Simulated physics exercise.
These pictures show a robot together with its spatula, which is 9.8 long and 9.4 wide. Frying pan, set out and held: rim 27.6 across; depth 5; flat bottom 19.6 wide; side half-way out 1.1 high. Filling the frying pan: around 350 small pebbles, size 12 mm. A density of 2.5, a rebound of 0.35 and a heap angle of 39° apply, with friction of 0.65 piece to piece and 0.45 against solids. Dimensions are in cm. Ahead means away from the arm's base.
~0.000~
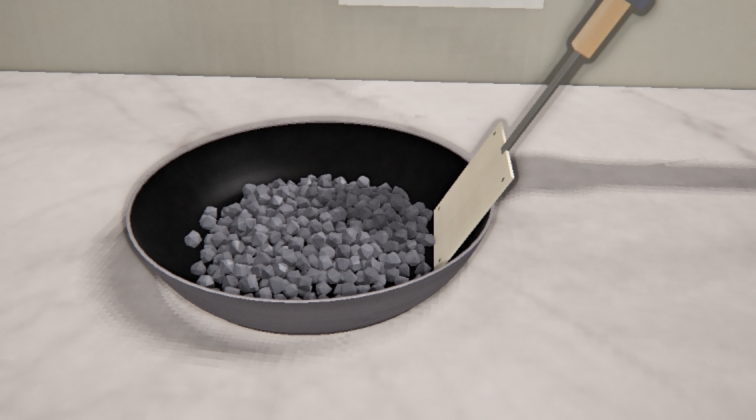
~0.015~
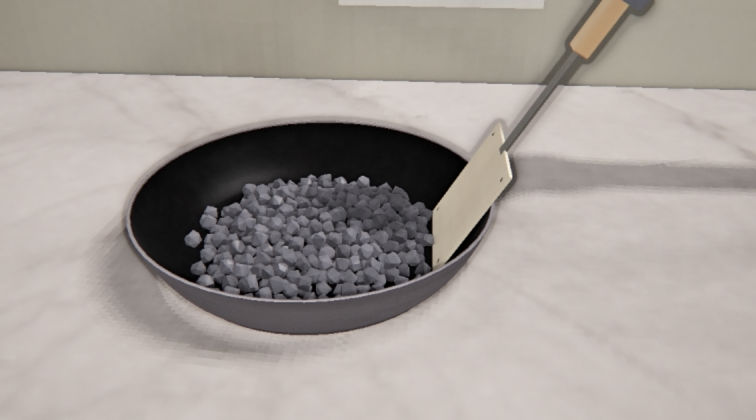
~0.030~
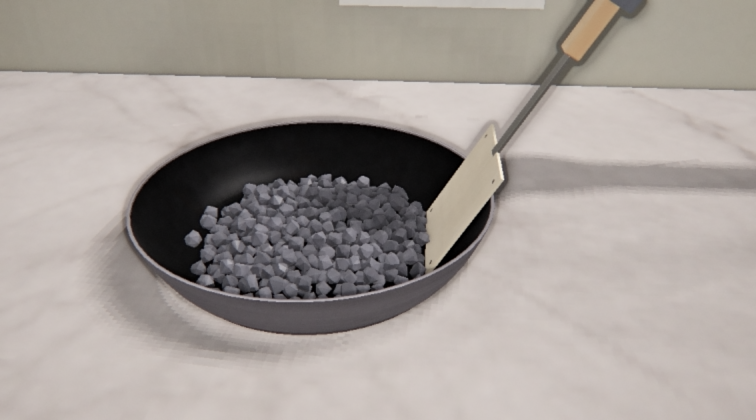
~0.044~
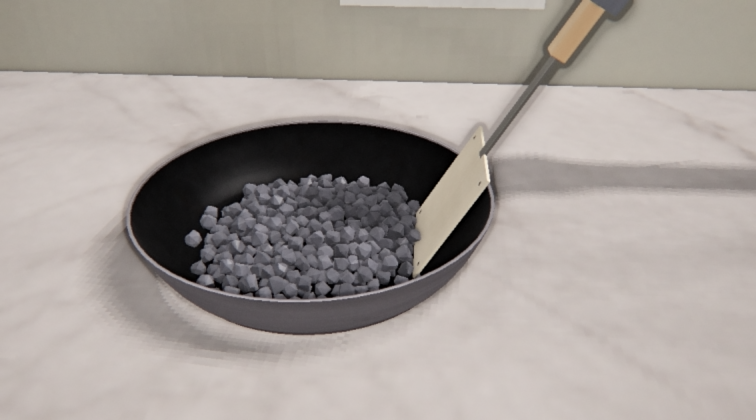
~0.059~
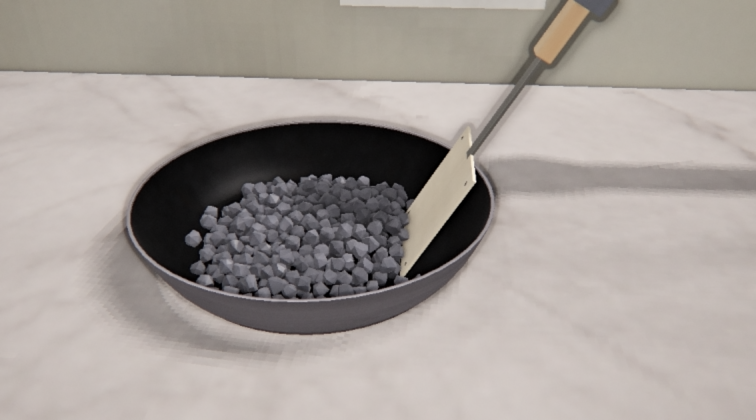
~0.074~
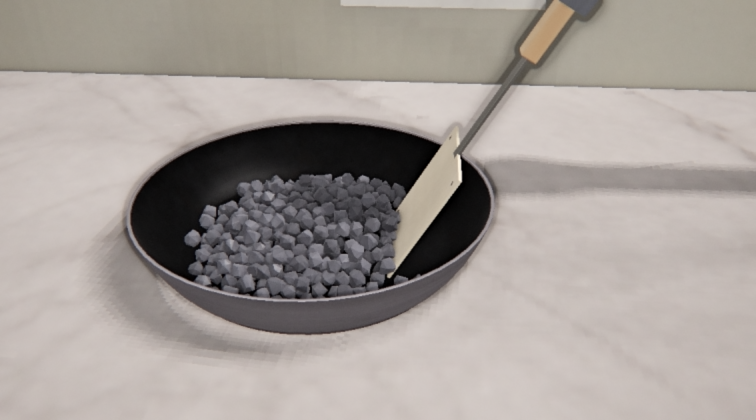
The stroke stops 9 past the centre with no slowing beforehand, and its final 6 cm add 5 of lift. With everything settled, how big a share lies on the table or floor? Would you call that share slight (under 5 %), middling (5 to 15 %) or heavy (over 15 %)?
It is middling.
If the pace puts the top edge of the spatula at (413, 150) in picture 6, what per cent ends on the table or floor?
Roughly 25 per cent.
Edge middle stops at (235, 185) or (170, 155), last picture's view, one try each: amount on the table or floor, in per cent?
I'd say some 0 per cent, then some 30 per cent.
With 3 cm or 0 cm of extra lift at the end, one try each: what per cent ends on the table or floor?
It comes to around 15 per cent on the first try and around 20 per cent on the second.
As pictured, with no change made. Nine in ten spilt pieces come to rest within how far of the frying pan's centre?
It comes out at close to 25 centimetres.
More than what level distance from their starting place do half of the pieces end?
Somewhere about 6 centimetres, I'd say.
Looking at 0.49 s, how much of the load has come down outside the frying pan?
10 per cent.
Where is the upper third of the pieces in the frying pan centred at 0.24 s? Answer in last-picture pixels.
Roughly pixel (190, 203).
By 0.16 s, sloping 60°, highest piece 4 above the table; 352 in the frying pan.
By 0.24 s, sloping 60°, highest piece 7 above the table; 352 in the frying pan.
By 0.49 s, sloping 60°, highest piece 6 above the table; 315 in the frying pan, 37 on the table or floor.
By 1.54 s, sloping 60°, highest piece 6 above the table; 315 in the frying pan, 37 on the table or floor.
Final count, 315 in the frying pan, 37 on the table or floor. That is 11 % on the table or floor.
